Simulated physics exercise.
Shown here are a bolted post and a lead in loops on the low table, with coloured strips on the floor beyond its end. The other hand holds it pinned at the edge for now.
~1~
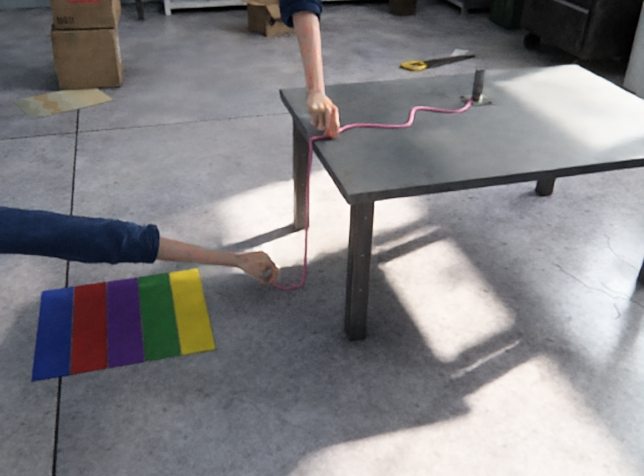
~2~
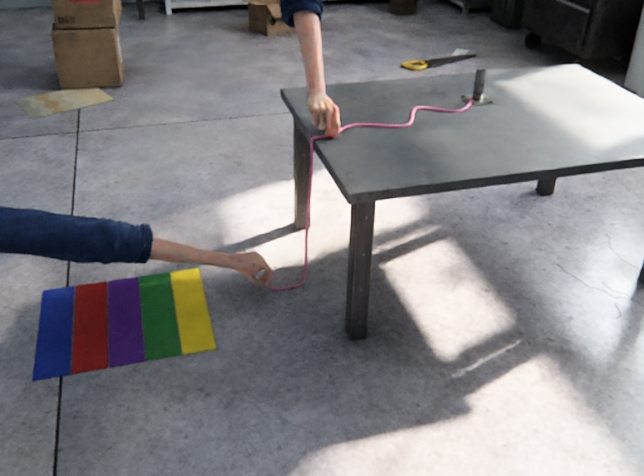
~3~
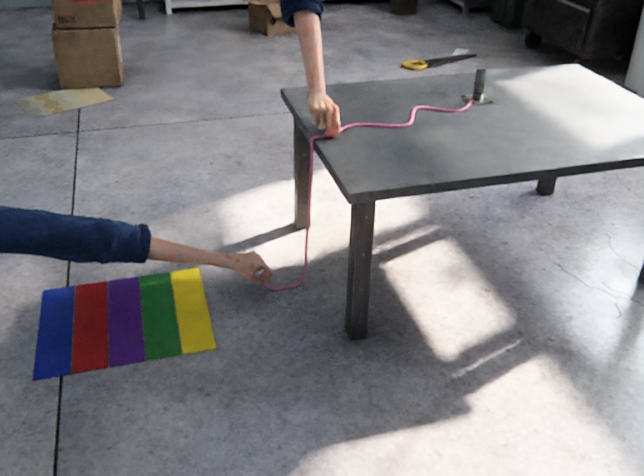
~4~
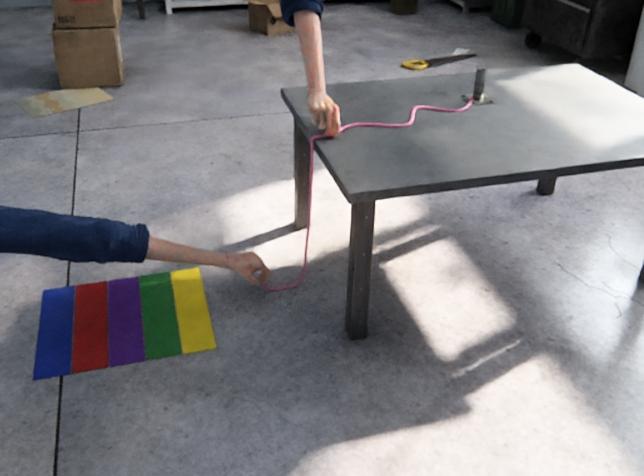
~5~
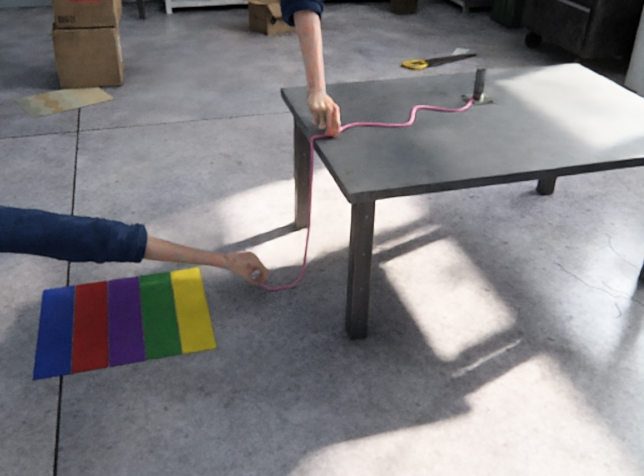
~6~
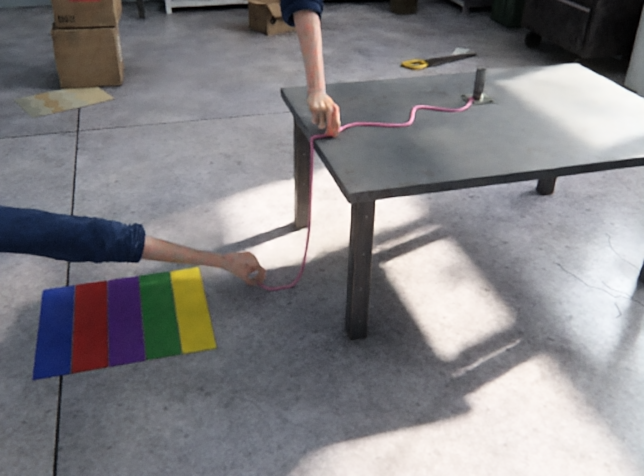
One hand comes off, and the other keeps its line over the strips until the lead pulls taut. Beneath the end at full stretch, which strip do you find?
You find the purple strip.
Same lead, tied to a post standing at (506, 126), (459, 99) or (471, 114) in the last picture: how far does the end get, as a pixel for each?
First close to (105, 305), next close to (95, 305), last close to (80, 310).
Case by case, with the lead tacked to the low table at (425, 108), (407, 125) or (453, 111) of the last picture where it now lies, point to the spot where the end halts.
For the three tries you'd see (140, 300), (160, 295) and (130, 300).
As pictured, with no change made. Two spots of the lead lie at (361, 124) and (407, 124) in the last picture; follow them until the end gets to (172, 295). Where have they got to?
You'll find the first mark at (330, 131) and the second mark at (370, 122).
Soon after, end near (172, 295); over green.
Then, end near (139, 301); over purple.
At full stretch, end near (119, 304); over purple. Over purple.
